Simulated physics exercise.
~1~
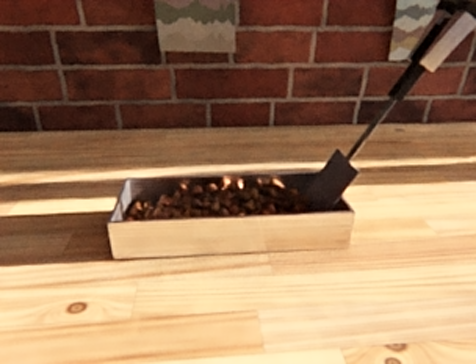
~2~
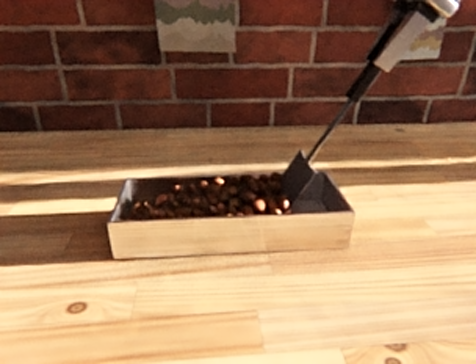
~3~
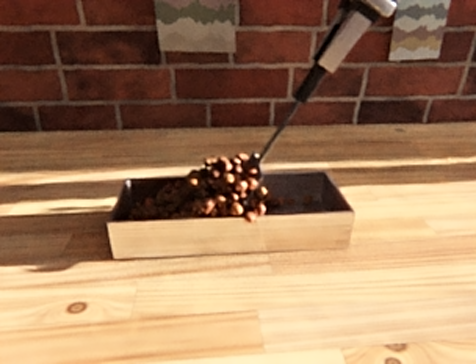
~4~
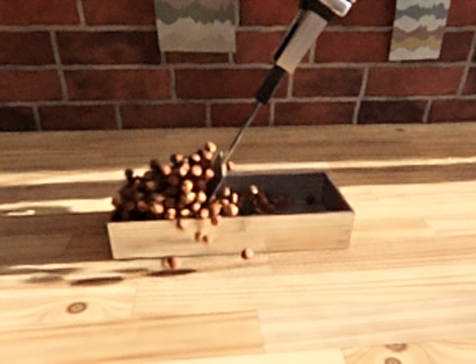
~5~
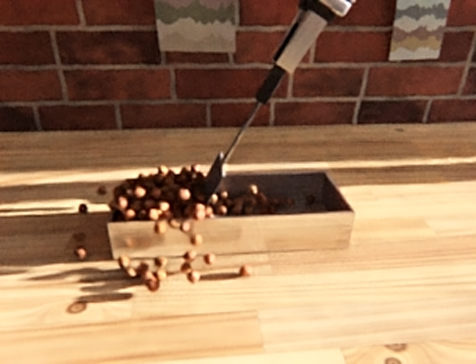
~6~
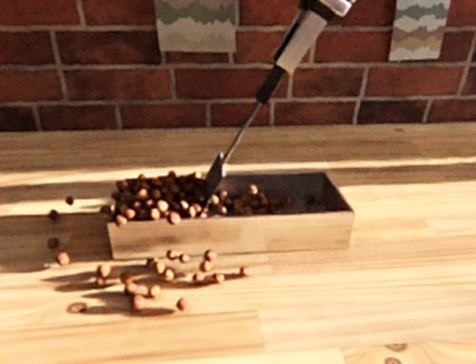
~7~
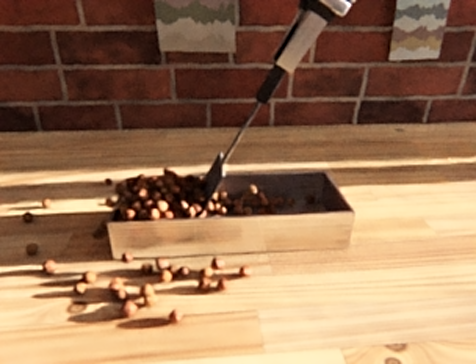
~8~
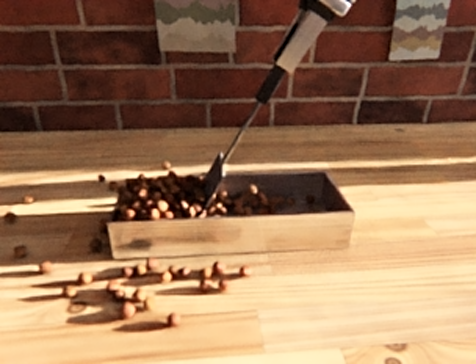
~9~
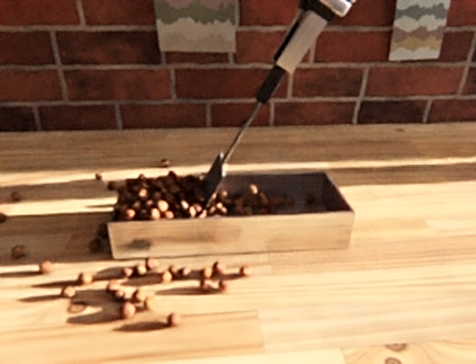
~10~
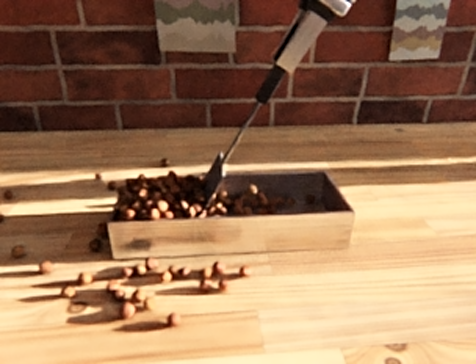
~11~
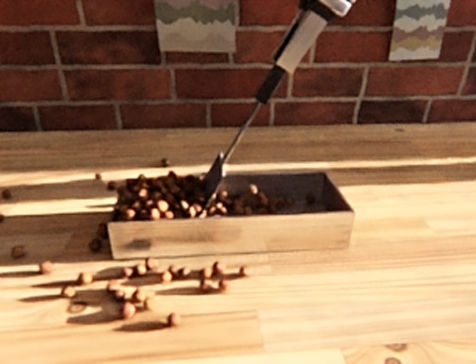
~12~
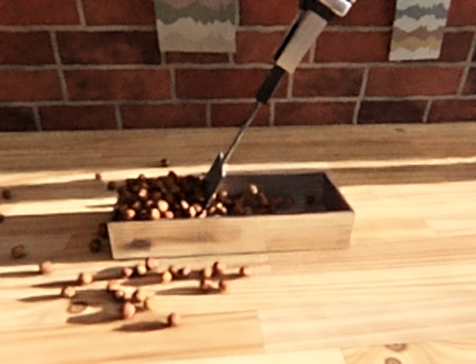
Paddle sweeping hazelnuts leftward in a tin, heaping them at the left end and spilling some across the wooden table.
